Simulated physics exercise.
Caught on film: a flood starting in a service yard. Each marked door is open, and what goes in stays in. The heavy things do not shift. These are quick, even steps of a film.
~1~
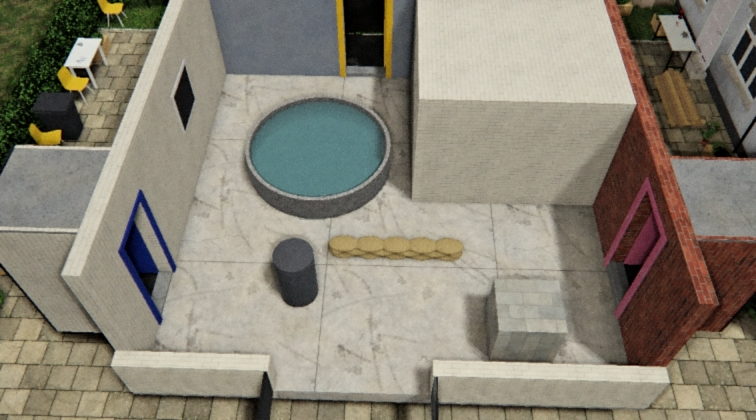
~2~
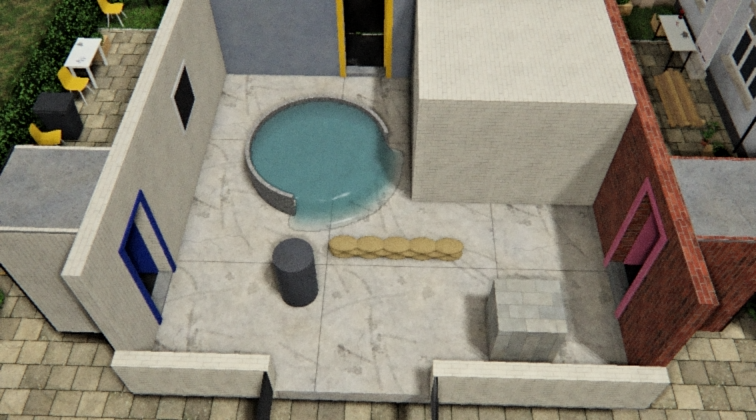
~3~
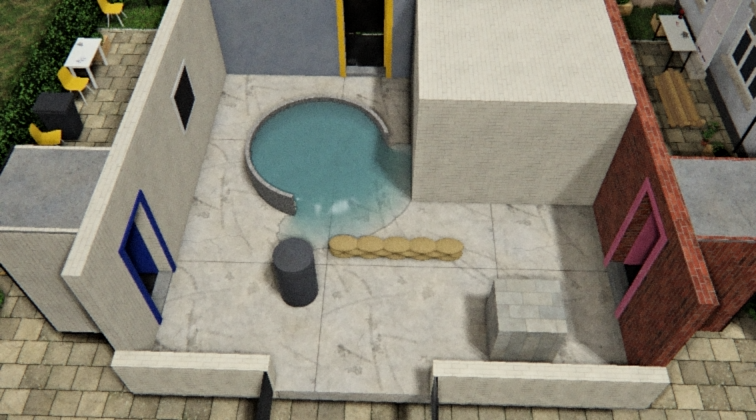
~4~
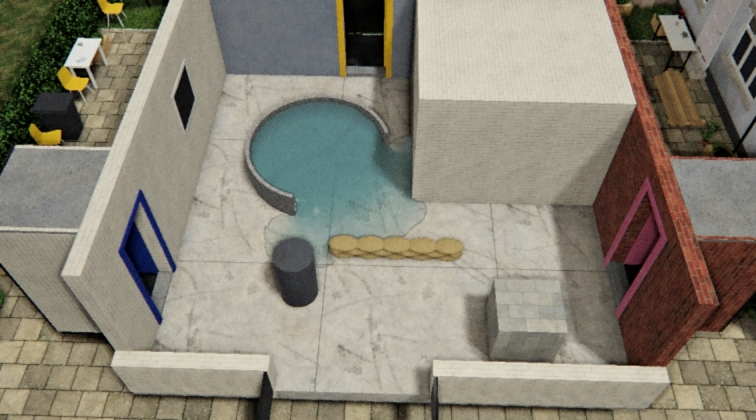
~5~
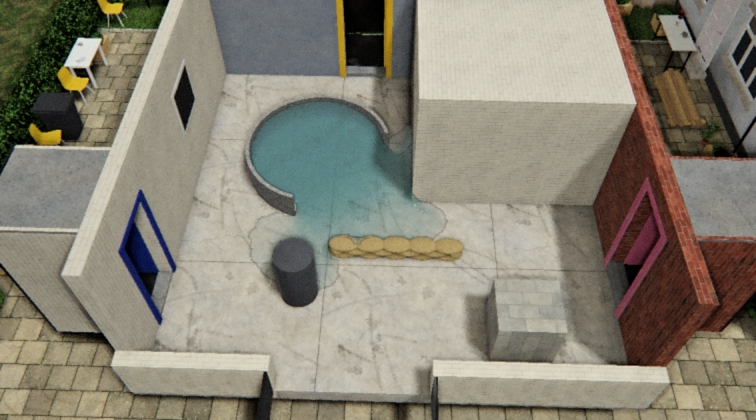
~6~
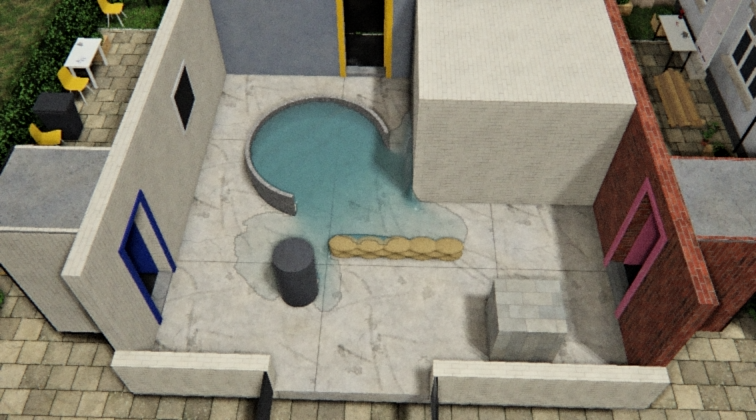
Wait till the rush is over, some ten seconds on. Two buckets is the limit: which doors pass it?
In the end: The blue door takes more than that; the yellow door stays under that; the pink door stays under that.
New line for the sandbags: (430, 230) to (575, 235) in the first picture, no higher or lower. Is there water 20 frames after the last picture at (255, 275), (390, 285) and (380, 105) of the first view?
In that order: Covered, flooded, covered.
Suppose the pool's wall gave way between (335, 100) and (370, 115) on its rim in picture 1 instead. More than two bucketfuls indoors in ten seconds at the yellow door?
My reading: Yellow door is over.
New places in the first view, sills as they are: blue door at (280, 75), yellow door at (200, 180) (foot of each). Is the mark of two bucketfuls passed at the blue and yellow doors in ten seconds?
Then: Blue door stays under, yellow door is under.
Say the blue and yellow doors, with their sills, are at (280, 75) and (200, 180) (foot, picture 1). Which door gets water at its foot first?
I say the pink-painted one.
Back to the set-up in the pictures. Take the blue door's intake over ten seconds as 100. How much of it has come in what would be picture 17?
Roughly 0 per cent.
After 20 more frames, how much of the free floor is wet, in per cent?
Roughly 65 per cent.
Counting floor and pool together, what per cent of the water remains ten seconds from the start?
Near 90 in a hundred.
A moment on, water covers 30 % of the floor; the blue door not reached, the yellow door not reached, the pink door not reached.
Next, water covers 50 % of the floor; the blue door wet at the sill, nothing in, the yellow door wet at the sill, nothing in, the pink door wet at the sill, nothing in.
Then, water covers 65 % of the floor; the blue door under two buckets in, the yellow door under two buckets in, the pink door wet at the sill, nothing in.
Later, water covers 90 % of the floor; the blue door over two buckets in, the yellow door under two buckets in, the pink door wet at the sill, nothing in.
In the end, water covers 95 % of the floor; the blue door over two buckets in, the yellow door under two buckets in, the pink door wet at the sill, nothing in.
